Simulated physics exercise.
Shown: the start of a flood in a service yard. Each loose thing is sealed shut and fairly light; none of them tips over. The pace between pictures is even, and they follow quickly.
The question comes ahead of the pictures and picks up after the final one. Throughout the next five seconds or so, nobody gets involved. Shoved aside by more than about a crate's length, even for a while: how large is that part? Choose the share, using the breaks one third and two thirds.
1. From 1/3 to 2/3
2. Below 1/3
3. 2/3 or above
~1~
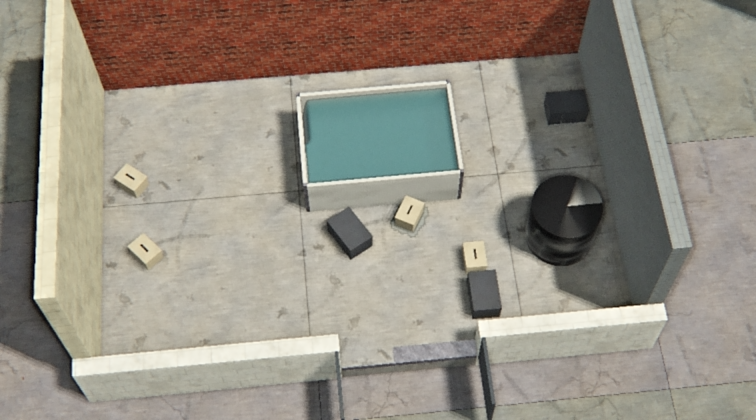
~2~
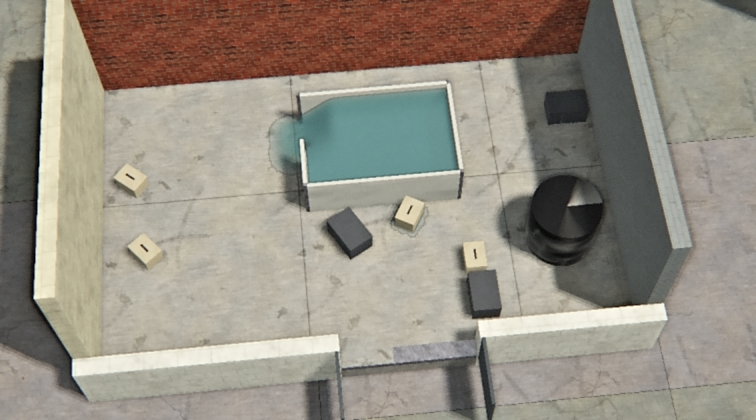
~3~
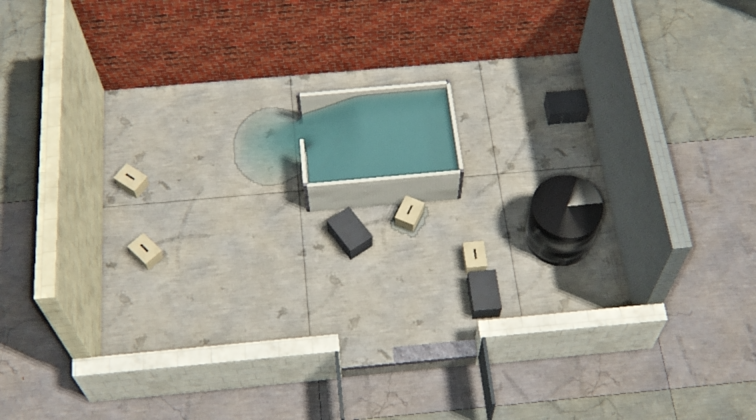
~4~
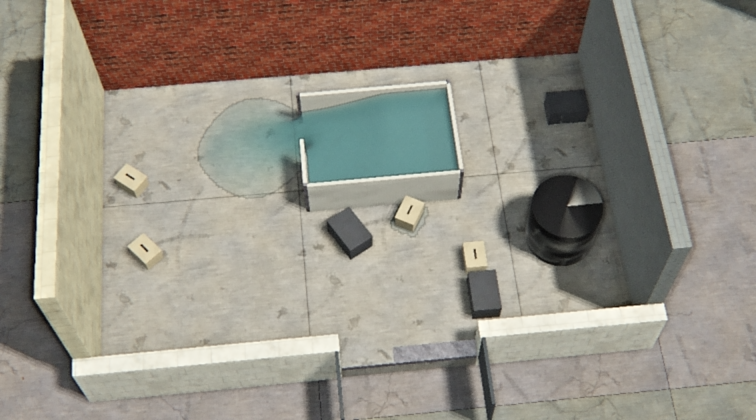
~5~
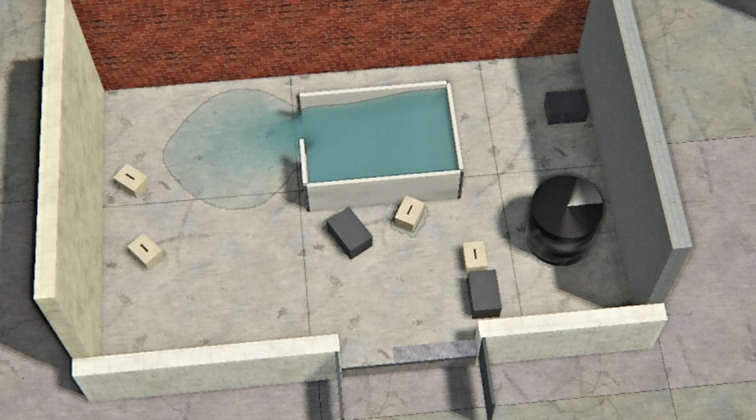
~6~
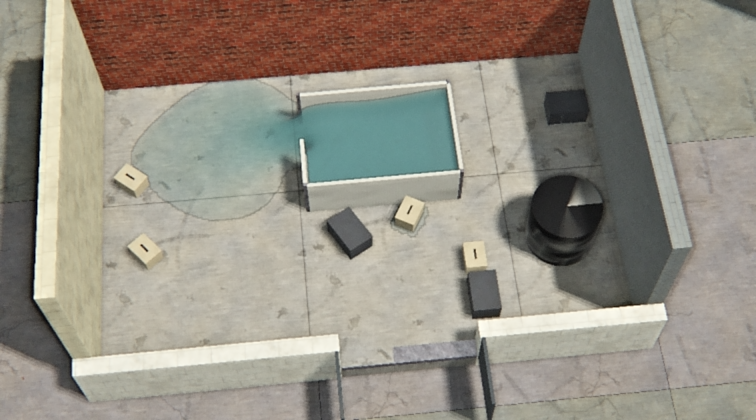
Below 1/3.
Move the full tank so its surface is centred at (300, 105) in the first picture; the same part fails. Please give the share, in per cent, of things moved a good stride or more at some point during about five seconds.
Roughly 30 per cent.
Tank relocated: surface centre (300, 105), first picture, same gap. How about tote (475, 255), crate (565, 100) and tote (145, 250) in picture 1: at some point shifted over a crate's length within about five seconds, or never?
In order: Remained close by, remained close by, went well off.
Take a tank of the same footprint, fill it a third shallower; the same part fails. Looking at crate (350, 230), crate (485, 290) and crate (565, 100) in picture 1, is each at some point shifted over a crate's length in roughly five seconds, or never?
Taking each in turn, the answer is came up short, came up short, came up short.
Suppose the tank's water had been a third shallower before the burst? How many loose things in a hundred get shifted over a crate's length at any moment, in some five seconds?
That comes to 30 % of the lot.
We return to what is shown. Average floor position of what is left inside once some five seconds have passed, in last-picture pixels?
Around pixel (398, 255).
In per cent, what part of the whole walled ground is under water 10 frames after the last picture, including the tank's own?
Reading: About 40 %.
A moment on, 0 of 7 are well off their spots; 0 afloat.
Next, 1 of 7 are well off their spots; 1 afloat.
Later, 2 of 7 are well off their spots; 0 afloat.
In the end, 2 of 7 are well off their spots, and 2 have been at some point; 2 afloat.
